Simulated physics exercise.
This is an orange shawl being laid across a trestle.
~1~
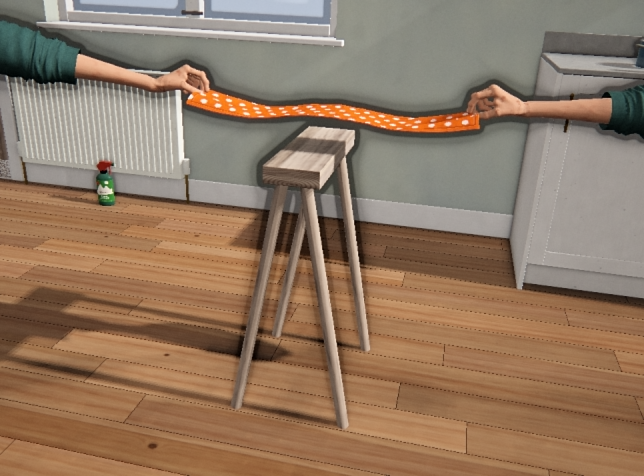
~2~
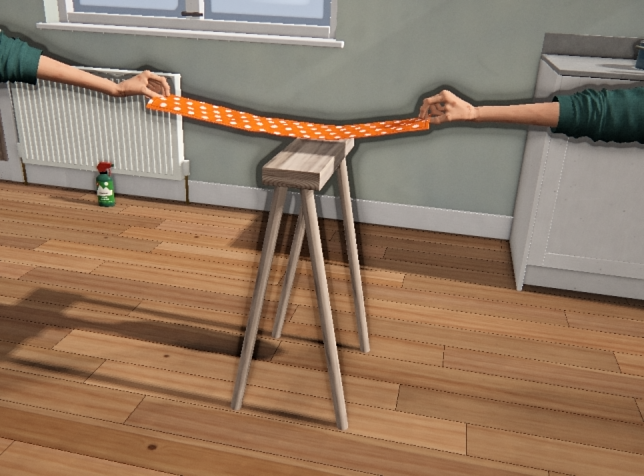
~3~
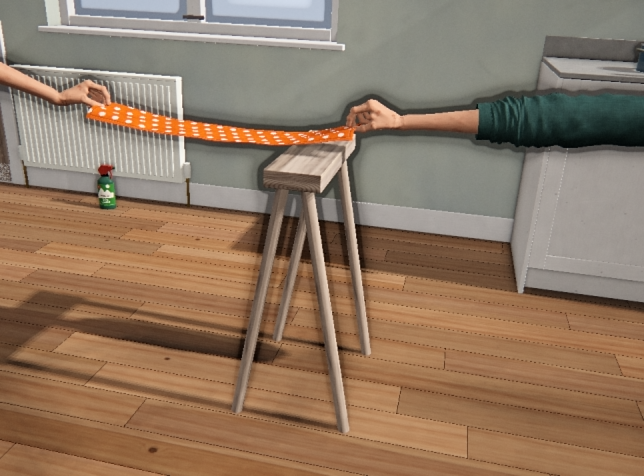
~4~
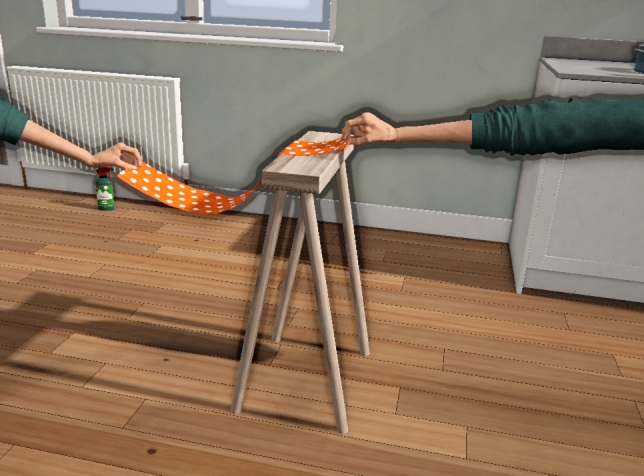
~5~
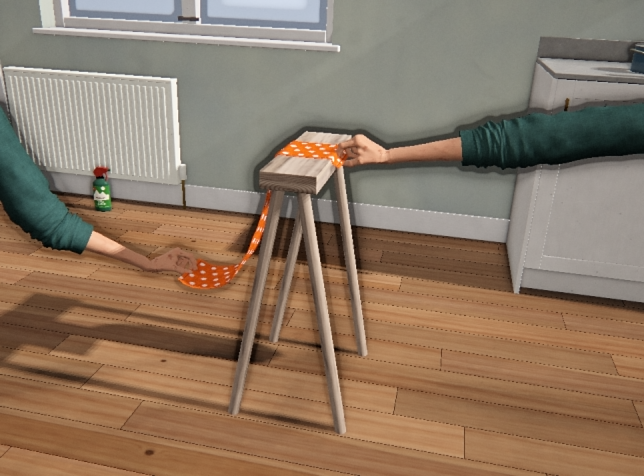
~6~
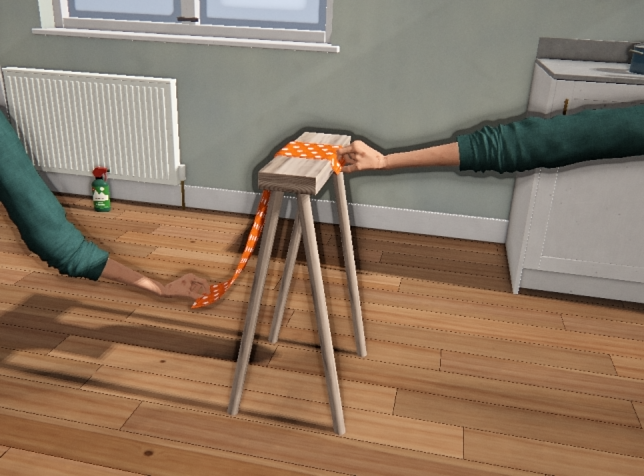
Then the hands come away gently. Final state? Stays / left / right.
Left.
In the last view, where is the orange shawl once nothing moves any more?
At about (258, 373).
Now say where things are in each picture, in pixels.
Left end (191, 105); right end (473, 129); top of the trestle (291, 173), in the first picture.
Left end (151, 109); right end (423, 130), in the second picture.
Left end (90, 118); right end (348, 140); top of the trestle (292, 176), in the third picture.
Left end (121, 179); right end (342, 150), in the fourth picture.
Left end (181, 282); right end (334, 166), in the fifth picture.
Left end (195, 308); right end (334, 171); far more of it on the left, in the sixth picture.
Then, 0.40 s past the final frame, shawl clear of the top and falling near (261, 302).
Then, 0.64 s past the final frame, shawl in a heap on the floor near (259, 371).
When it is over, shawl in a heap on the floor near (259, 373). The orange shawl slips off to the left.
